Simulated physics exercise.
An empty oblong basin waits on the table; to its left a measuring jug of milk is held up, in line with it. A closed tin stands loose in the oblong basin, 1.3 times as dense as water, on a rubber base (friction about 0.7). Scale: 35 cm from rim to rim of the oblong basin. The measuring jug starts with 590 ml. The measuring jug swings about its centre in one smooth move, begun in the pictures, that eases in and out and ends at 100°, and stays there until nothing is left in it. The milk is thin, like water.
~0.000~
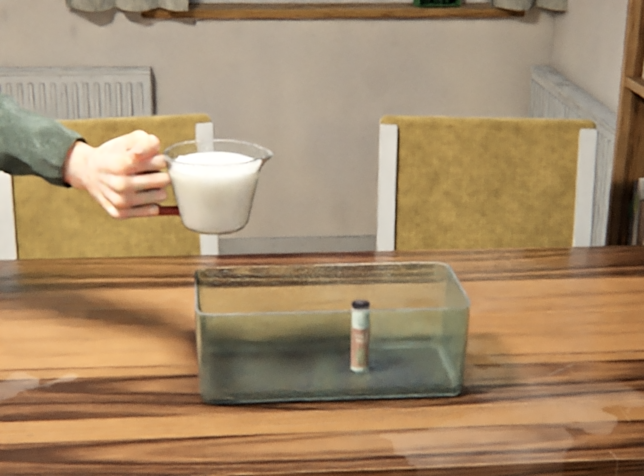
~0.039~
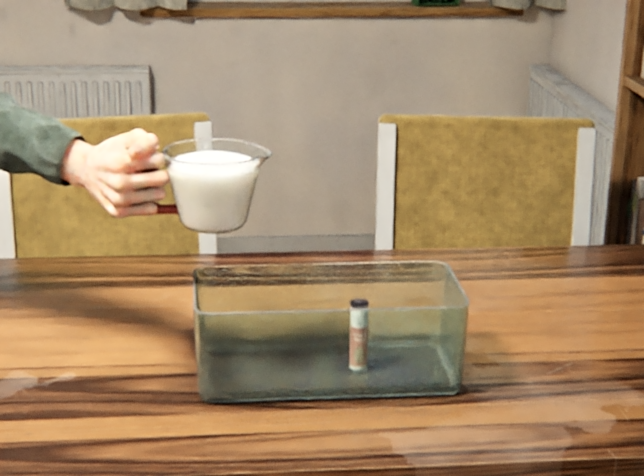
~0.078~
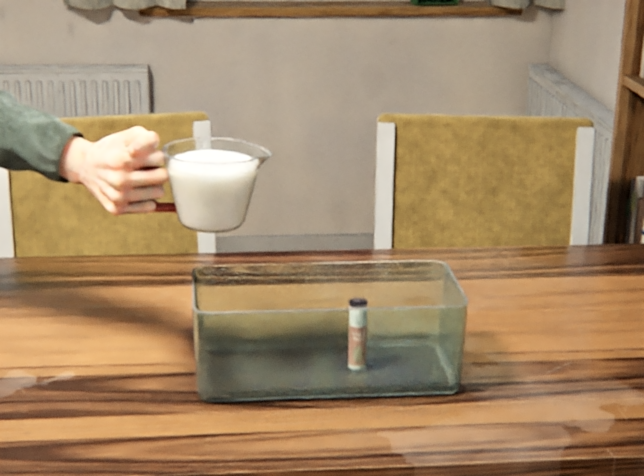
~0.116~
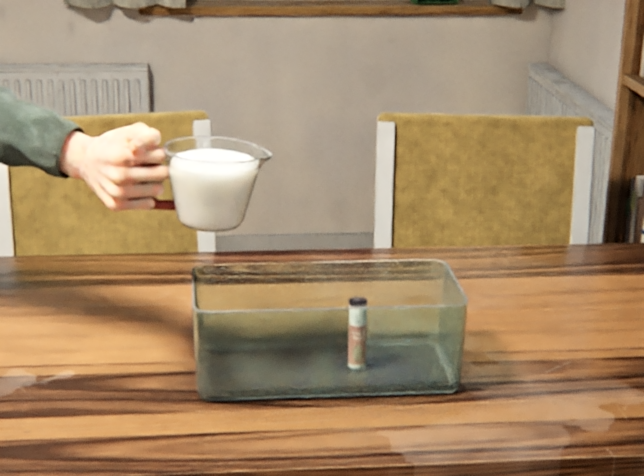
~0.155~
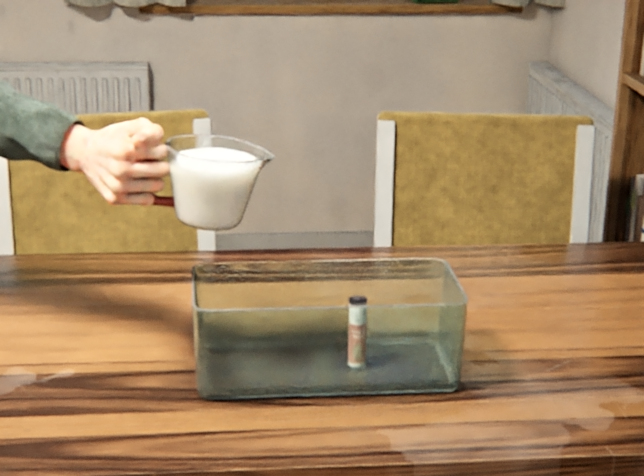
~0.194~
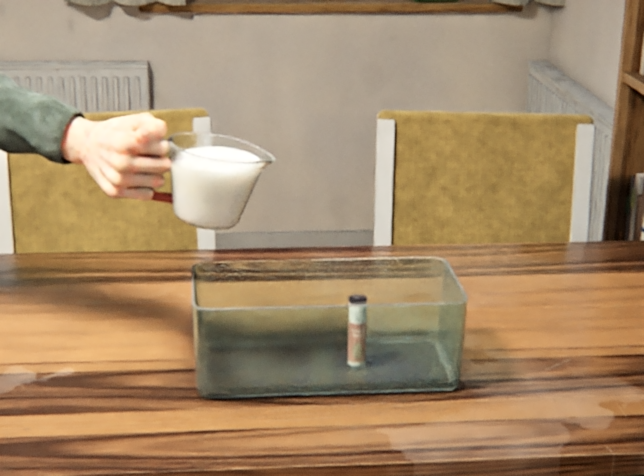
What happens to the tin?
It remains upright.
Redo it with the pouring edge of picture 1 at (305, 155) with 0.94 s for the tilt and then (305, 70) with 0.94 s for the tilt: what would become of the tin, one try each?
First it goes over; then it falls.
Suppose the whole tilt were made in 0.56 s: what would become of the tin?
Then it remains upright.
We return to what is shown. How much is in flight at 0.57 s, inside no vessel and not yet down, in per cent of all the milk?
Some 26 per cent.
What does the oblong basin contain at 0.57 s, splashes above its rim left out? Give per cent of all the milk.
About 10 per cent.
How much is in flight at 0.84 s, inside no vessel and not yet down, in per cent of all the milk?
Some 14 per cent.
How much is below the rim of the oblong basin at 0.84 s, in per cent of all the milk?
Near 76 in a hundred.
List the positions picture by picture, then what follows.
In the first frame, it leans 0°; its right rim is at (273, 153); the milk meets the walls at (169, 163) and (260, 162); the oblong basin's rim runs from (196, 292) to (459, 285); the tin's top is at (361, 307).
In the second frame, it leans 0°; its right rim is at (272, 152); the milk meets the walls at (168, 162) and (259, 161).
In the third frame, it leans 2°; its right rim is at (272, 153); the milk meets the walls at (167, 161) and (258, 161).
In the fourth frame, it leans 4°; its right rim is at (273, 154); the milk meets the walls at (170, 159) and (259, 161).
In the fifth frame, it leans 7°; its right rim is at (274, 156); the milk meets the walls at (171, 157) and (261, 160).
In the sixth frame, it leans 10°; its right rim is at (276, 158); the milk meets the walls at (173, 157) and (263, 160).
By 0.57 s the tilt is 66° and 65 per cent is still to pour; the tin stands where it began.
By 0.84 s the tilt is 97° and 11 per cent is still to pour; the tin stands where it began.
By 1.13 s the tilt is 100° and 0 per cent is still to pour; the tin stands where it began.
By 1.44 s the tilt is 100° and 0 per cent is still to pour; the tin stands where it began.
At rest the tin stands where it began.
